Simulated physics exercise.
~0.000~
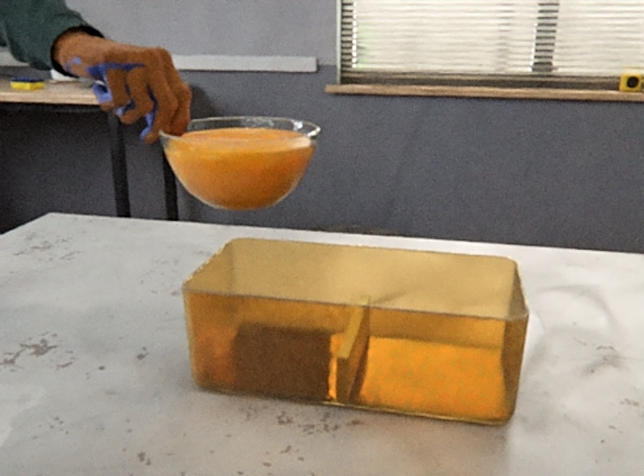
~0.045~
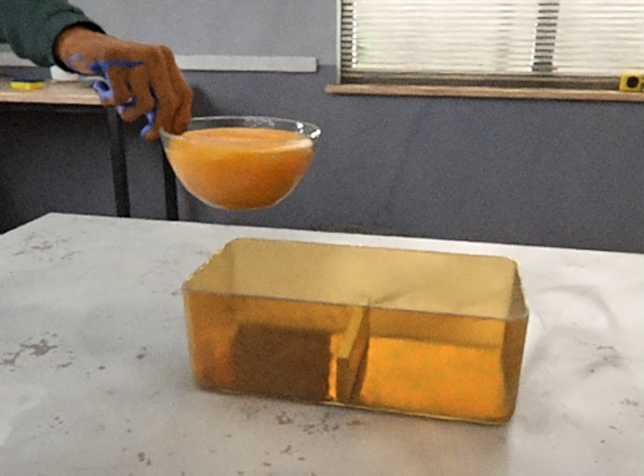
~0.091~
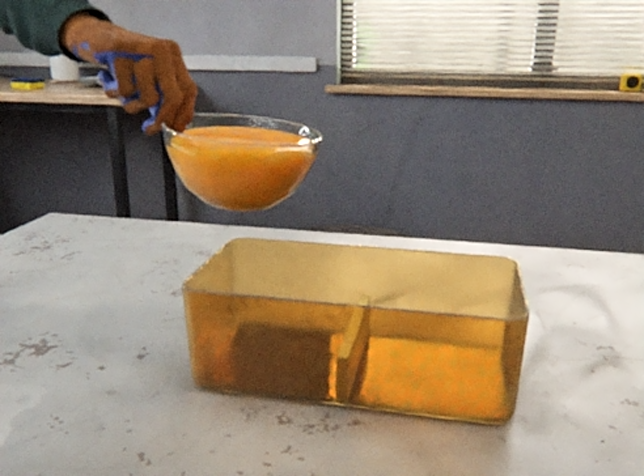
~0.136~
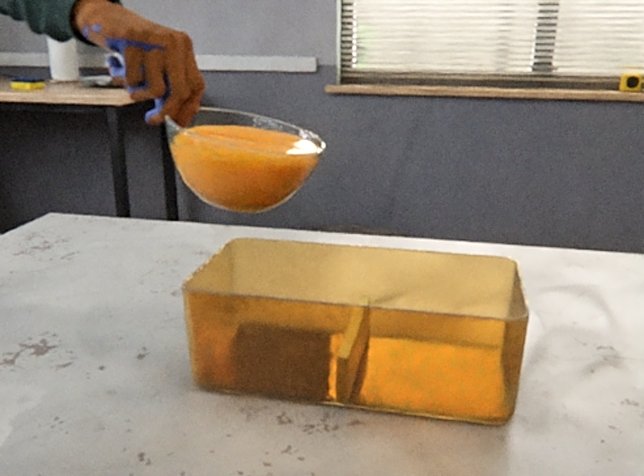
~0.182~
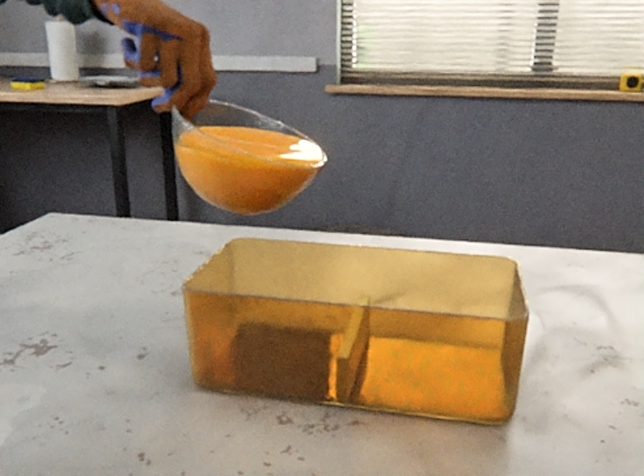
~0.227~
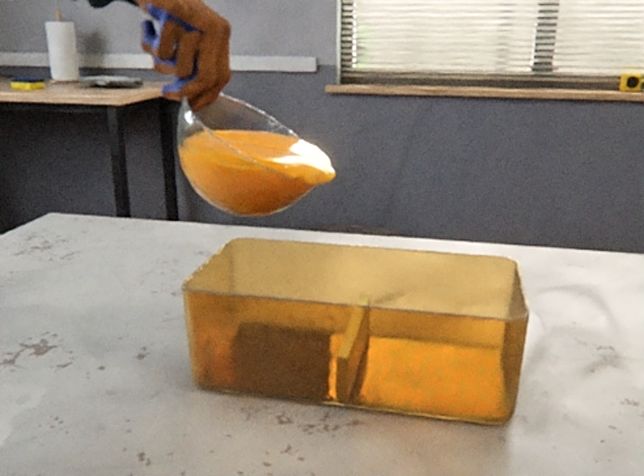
A hand in a dark green sleeve, at upper left, tips a clear glass bowl of orange juice rightward, slowly and then more steeply, until the juice gathers at its right lip. Below it, an empty amber see-through basin with a low dividing wall sits on a pale, blotched table. The fixed, slightly raised view shows a grey-walled room with window blinds and a side bench behind.
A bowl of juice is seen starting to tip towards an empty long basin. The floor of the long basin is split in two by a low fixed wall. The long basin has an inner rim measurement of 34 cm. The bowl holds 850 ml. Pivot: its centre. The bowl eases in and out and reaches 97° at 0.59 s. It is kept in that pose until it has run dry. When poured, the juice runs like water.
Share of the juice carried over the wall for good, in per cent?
Near 49 per cent.
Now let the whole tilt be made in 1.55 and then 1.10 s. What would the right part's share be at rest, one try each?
The first try gives 70 percent and the second 70 percent.
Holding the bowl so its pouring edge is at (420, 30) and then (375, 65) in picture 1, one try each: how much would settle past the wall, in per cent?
Try 1: Approx. 80 %; try 2: Approx. 85 %.
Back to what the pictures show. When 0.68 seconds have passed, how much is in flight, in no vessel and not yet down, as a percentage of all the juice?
Near 6 percent.
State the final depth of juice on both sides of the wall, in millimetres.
Left part about 16 mm deep, right part about 16 mm deep.
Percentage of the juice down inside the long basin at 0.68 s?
I'd put it at roughly 94 per cent.
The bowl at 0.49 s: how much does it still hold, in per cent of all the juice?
Remaining: Near 16 % of the total.
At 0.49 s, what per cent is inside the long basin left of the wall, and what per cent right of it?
Left roughly 16, right roughly 38.
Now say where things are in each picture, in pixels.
Tilt 0°; pouring edge (316, 134); surface from (175, 136) to (313, 142); the long basin's rim runs from (209, 262) to (522, 288); the wall's top is at (355, 324), in the first picture.
Tilt 1°; pouring edge (317, 136); surface from (175, 135) to (314, 144), in the second picture.
Tilt 6°; pouring edge (319, 142); surface from (177, 132) to (315, 147), in the third picture.
Tilt 12°; pouring edge (321, 151); surface from (180, 132) to (319, 150), in the fourth picture.
Tilt 21°; pouring edge (323, 164); surface from (185, 131) to (320, 156); 1 per cent is over the edge, in the fifth picture.
Tilt 31°; pouring edge (322, 179); surface from (189, 135) to (316, 164); 6 per cent is over the edge, in the sixth picture.
After 0.49 s the tilt is 90° and 17 per cent is still to pour, 15 is left of the wall and 39 right of it.
After 0.68 s the tilt is 97° and 1 per cent is still to pour, 45 is left of the wall and 49 right of it.
After 0.87 s the tilt is 97° and 0 per cent is still to pour, 48 is left of the wall and 49 right of it.
After 1.09 s the tilt is 97° and 0 per cent is still to pour, 49 is left of the wall and 49 right of it.
In the end 49 per cent lies left of the wall, 49 right of it and 2 outside.
